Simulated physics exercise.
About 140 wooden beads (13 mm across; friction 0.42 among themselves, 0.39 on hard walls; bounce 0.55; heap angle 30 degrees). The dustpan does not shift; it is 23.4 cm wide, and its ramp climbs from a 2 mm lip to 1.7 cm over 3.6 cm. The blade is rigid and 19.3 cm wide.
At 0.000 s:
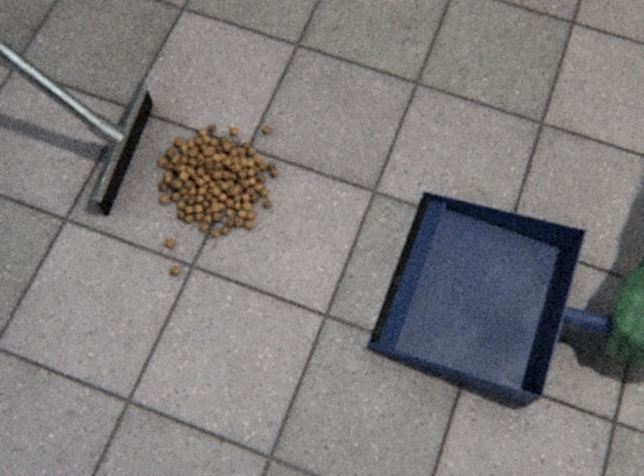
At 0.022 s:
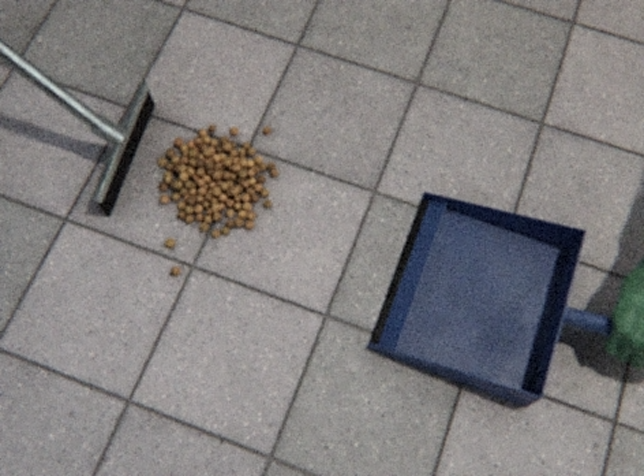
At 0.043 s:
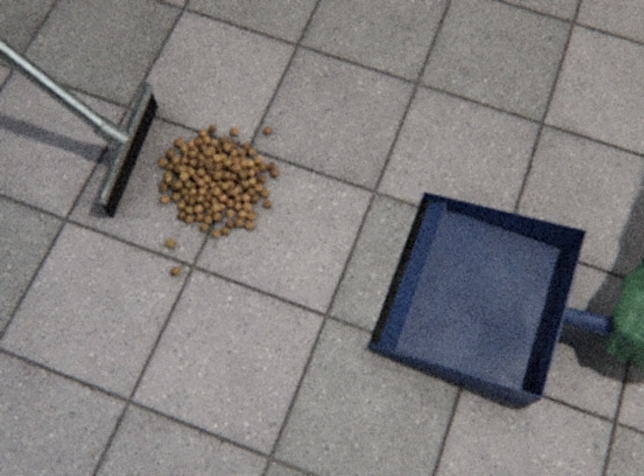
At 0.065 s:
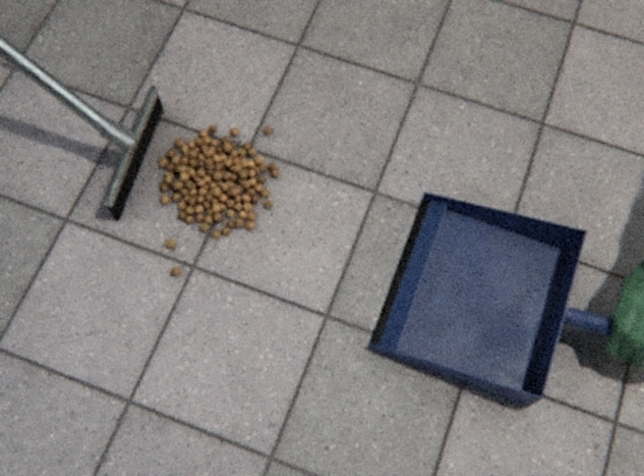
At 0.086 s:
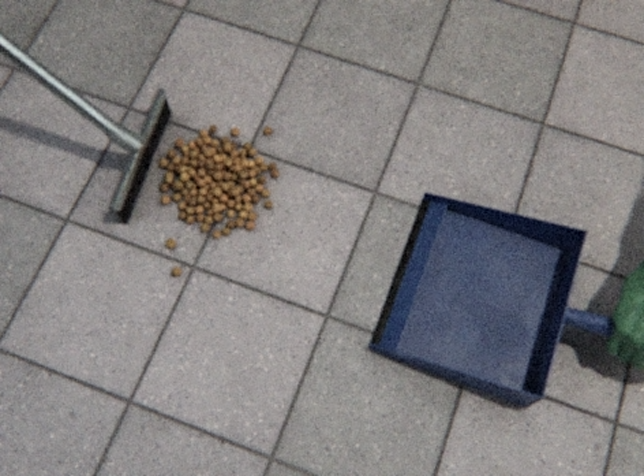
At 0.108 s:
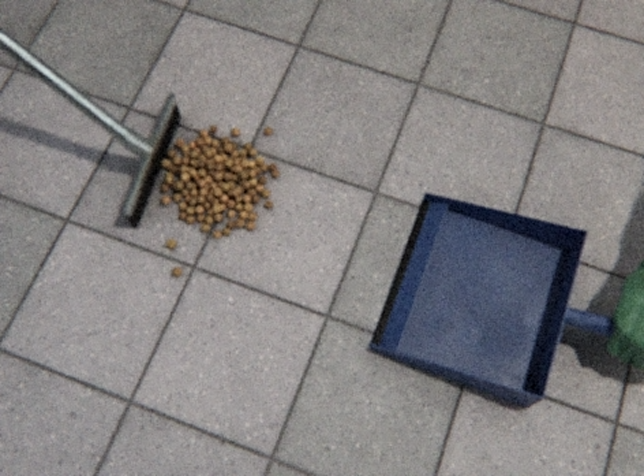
The video shows a squeegee-like blade on a metal handle sliding a short way right across grey tiles, closing the gap to a pile of small brown beads, which stays still, as does a blue dustpan on the right.
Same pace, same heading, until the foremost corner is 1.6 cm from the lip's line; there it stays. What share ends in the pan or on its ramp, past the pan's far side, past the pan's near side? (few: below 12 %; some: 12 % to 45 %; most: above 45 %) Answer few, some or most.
In the pan or on its ramp: Some; past the pan's far side: Some; past the pan's near side: Few.
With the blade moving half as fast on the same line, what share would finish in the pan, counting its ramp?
Then about 25 per cent.
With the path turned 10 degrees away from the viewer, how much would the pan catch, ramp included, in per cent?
In that case some 25 per cent.
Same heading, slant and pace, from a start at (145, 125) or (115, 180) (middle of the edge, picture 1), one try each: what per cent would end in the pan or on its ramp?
Some 25 and 20 per cent.
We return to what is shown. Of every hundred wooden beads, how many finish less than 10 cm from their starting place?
Some 0 per cent.
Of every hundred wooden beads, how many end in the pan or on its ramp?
About 30 per cent.
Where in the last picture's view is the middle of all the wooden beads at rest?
Near (407, 244).
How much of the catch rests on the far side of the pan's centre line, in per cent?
About 50 per cent.
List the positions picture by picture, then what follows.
The first picture shows blade from (97, 198) to (144, 87), moved 0.0 cm, 0 of the pieces shifted so far; middle of the pieces at (213, 179); pan at (485, 302).
The second picture shows blade from (99, 198) to (145, 88), moved 0.2 cm, 0 of the pieces shifted so far; middle of the pieces at (213, 179).
The third picture shows blade from (102, 200) to (148, 89), moved 0.7 cm, 0 of the pieces shifted so far; middle of the pieces at (213, 179).
The fourth picture shows blade from (108, 203) to (154, 92), moved 1.7 cm, 0 of the pieces shifted so far; middle of the pieces at (214, 180).
The fifth picture shows blade from (117, 207) to (162, 95), moved 2.9 cm, 0 of the pieces shifted so far; middle of the pieces at (214, 180).
The sixth picture shows blade from (127, 212) to (172, 100), moved 4.6 cm, 0 of the pieces shifted so far; middle of the pieces at (214, 180); pan at (487, 303). The blade's pace is about 0.79 m/s, heading 4 degrees towards the viewer's side.
Then, at 0.33 s, middle of the blade 21 cm from the lip; 0 % over the lip, far side 15 %, near side 0 %.
After 0.48 s, middle of the blade 9 cm from the lip; 0 % over the lip, far side 25 %, near side 5 %.
After 0.76 s, middle of the blade 3 cm from the lip; 30 % over the lip, far side 30 %, near side 5 %.
At rest (1.5 s), pan 30 %, far side 30 %, near side 5 %, in front of the lip or behind the blade 35 %.
